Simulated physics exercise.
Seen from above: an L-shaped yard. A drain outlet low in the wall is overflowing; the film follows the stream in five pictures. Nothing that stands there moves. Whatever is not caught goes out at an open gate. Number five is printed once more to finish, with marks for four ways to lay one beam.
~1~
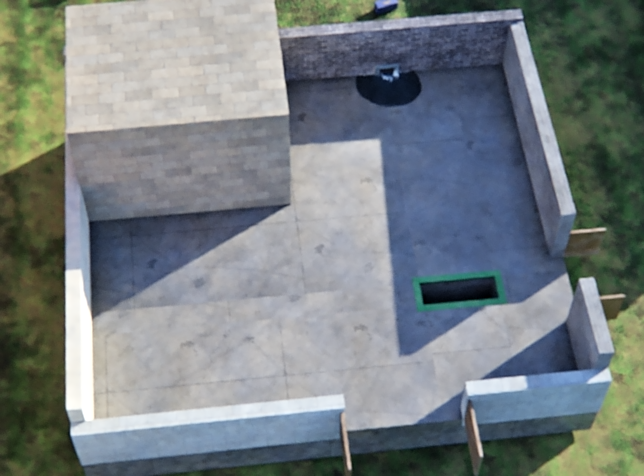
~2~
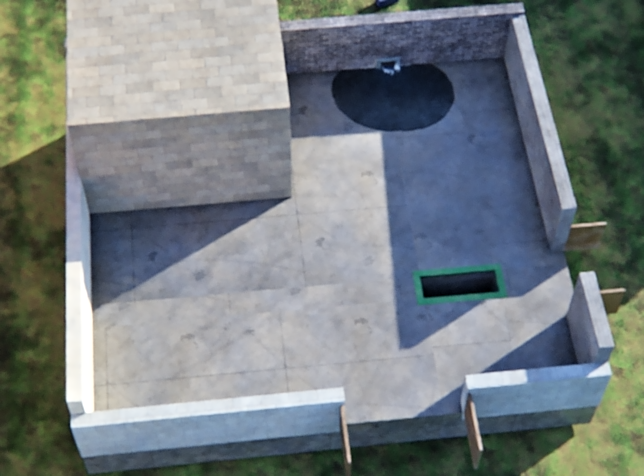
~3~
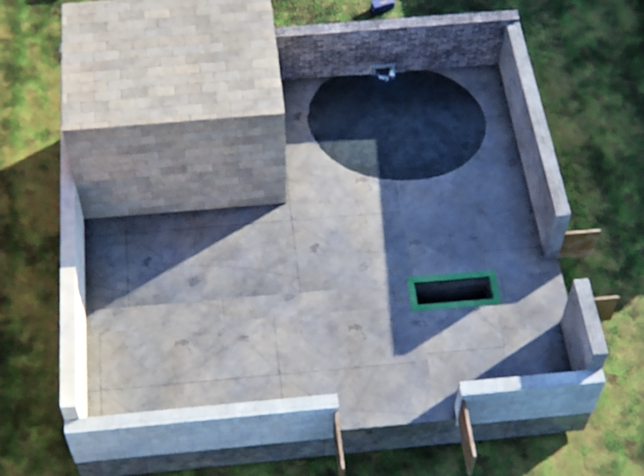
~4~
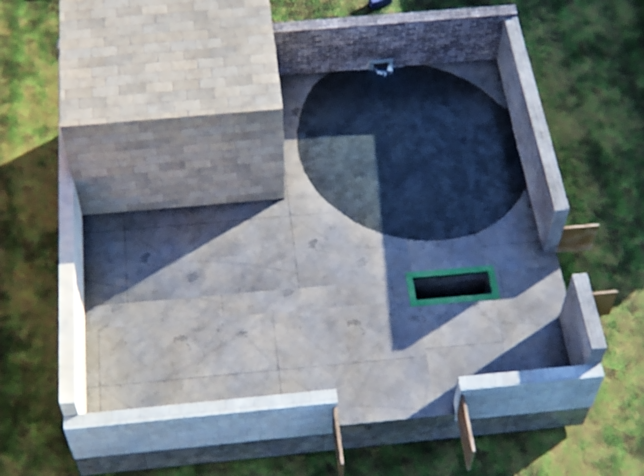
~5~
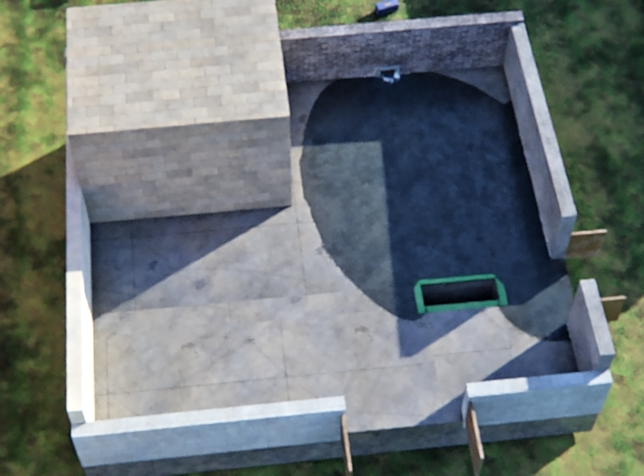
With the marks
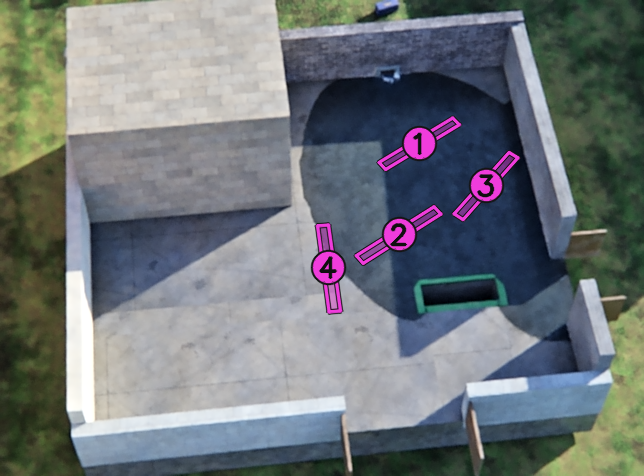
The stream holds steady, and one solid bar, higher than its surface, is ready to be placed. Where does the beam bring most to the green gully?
The answer is spot 3.
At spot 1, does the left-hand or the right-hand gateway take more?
More leaves on the left.
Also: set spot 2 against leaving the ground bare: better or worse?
Worse.
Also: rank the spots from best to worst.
The order is 3, 4, 1, 2.
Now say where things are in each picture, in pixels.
In the first frame, outfall at (387, 70); green gully at (459, 291); open gate at (558, 289); open gate at (401, 412); front seen at (405, 99), 2 % of the ground wet; green gully still dry.
In the second frame, front seen at (406, 128), 6 % of the ground wet; green gully still dry.
In the third frame, front seen at (457, 163), 13 % of the ground wet; green gully still dry.
In the fourth frame, front seen at (498, 217), 26 % of the ground wet; green gully still dry.
In the fifth frame, front seen at (557, 330), 37 % of the ground wet; green gully taking water.
On the marked copy, 1 from (382, 165) to (456, 121); 2 from (359, 259) to (437, 210); 3 from (458, 216) to (513, 155); 4 from (334, 311) to (323, 225).
If 1 is chosen, about 24 % of the stream goes into the green gully, about 73 % out by the gates.
If 2 is chosen, about 12 % of the stream goes into the green gully, about 87 % out by the gates.
If 3 is chosen, about 58 % of the stream goes into the green gully, about 38 % out by the gates.
If 4 is chosen, about 40 % of the stream goes into the green gully, about 58 % out by the gates.
